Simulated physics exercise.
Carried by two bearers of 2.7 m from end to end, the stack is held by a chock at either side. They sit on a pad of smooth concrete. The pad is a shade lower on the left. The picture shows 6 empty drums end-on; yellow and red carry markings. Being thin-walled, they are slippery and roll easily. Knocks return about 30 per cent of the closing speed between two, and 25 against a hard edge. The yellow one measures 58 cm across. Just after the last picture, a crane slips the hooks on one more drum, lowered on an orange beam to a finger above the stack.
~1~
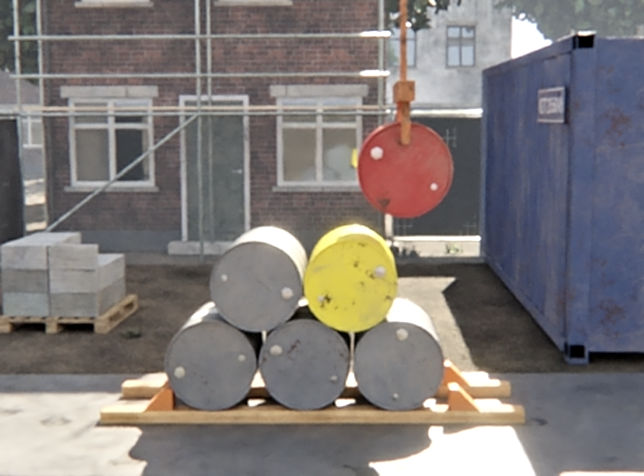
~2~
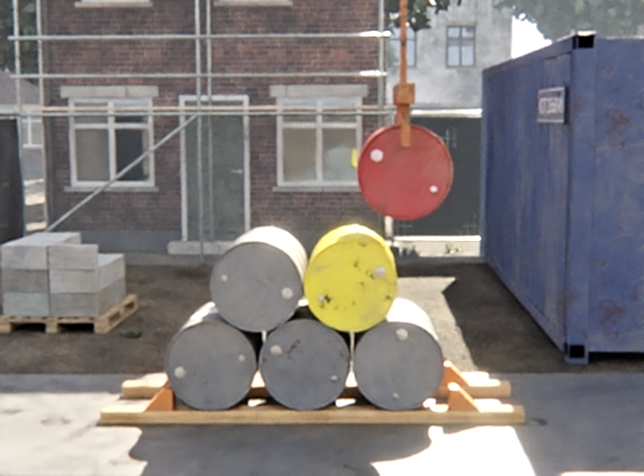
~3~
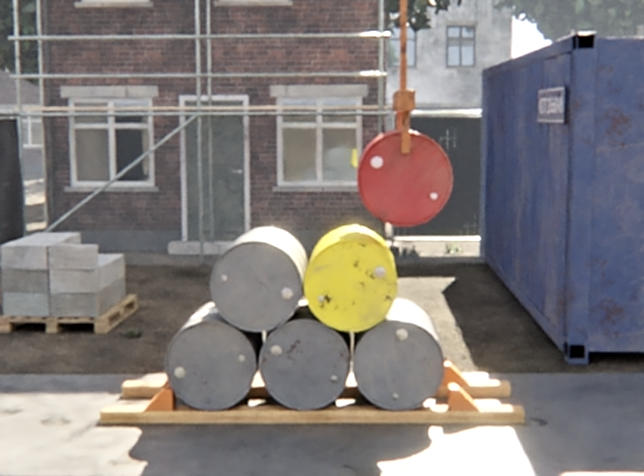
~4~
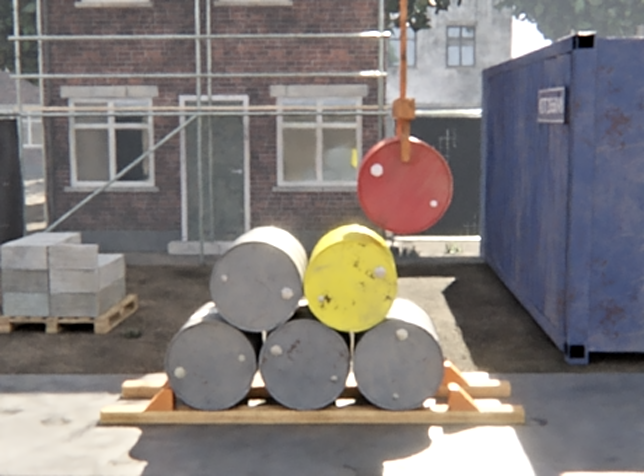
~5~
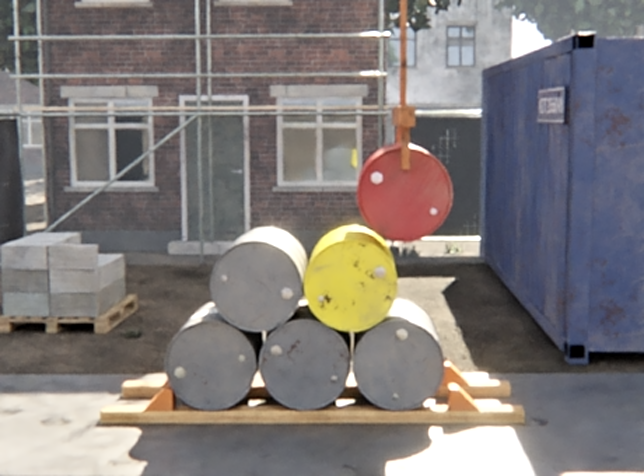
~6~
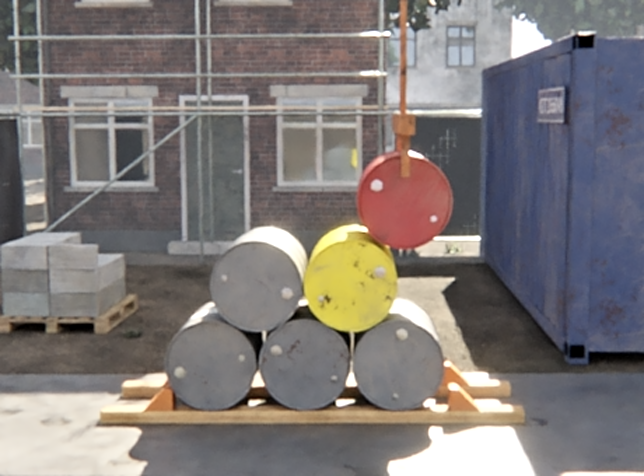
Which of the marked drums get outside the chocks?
As for the yellow drum, it does not leave, and the red gets away.
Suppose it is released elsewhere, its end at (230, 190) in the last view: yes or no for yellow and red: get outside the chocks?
Then yellow is kept in and red escapes.
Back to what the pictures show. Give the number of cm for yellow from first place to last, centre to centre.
Yellow shifts by 0.
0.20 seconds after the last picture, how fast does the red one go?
I'd put it near 0.6 m/s.
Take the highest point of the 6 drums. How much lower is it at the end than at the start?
About 70 cm.
Then, 0.20 s past the sixth picture, yellow is up on others, 60 cm inside the right chock; red is up on others, 25 cm inside the right chock, rolling right; 0 off the stack.
Then, 0.50 s past the sixth picture, red is in the air, 5 cm inside the right chock, rolling right; yellow as before; 0 off the stack.
Then, 0.70 s past the sixth picture, red is beyond the right chock, rolling right; yellow as before; 1 off the stack.
Finally (1.80 s after the last picture), yellow is up on others, 60 cm inside the right chock; red is beyond the right chock; 1 off the stack.
